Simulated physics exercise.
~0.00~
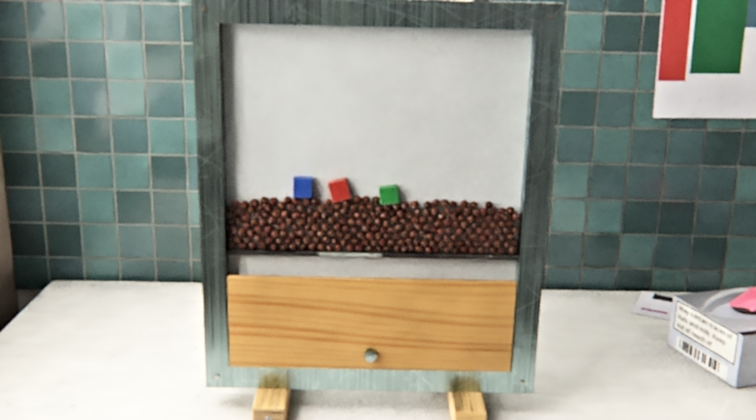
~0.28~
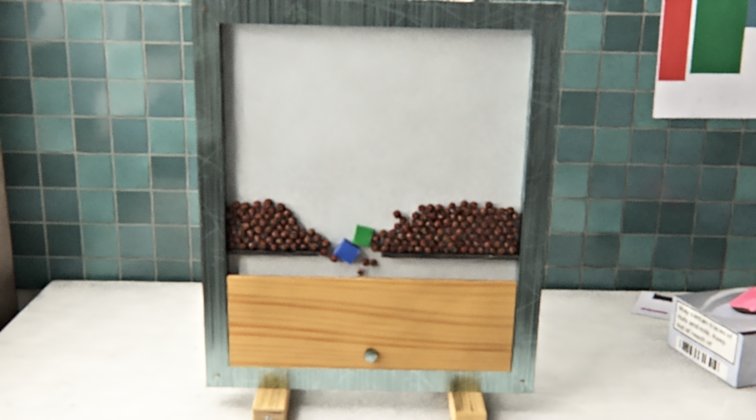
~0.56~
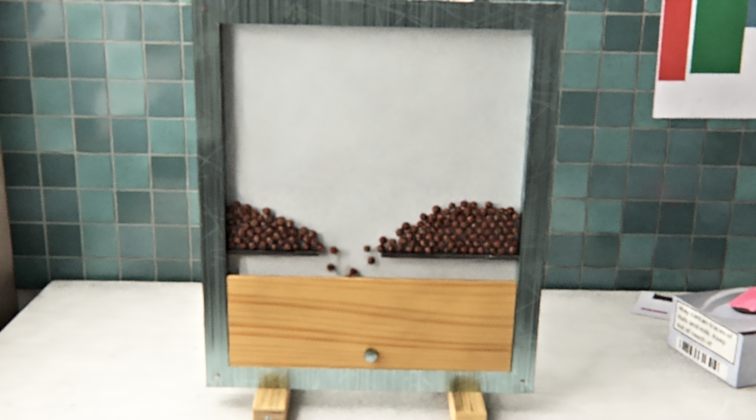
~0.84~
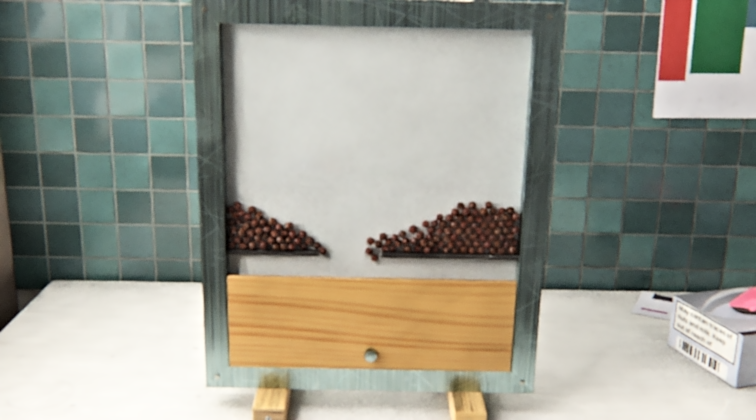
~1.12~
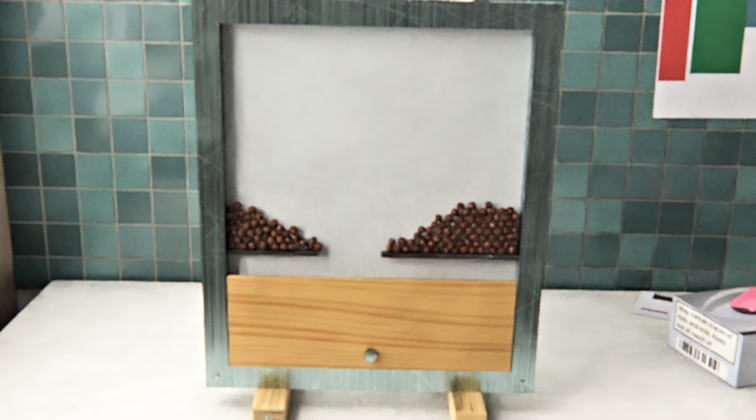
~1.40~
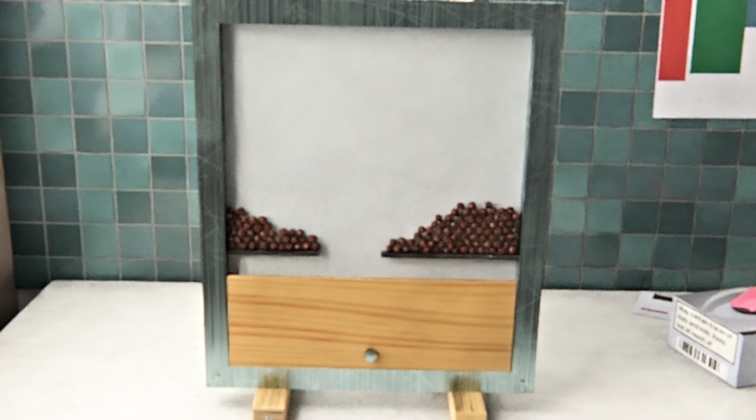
Dark beads draining through a central gap in a framed case, carrying red, blue and green blocks down, leaving two sloping piles.
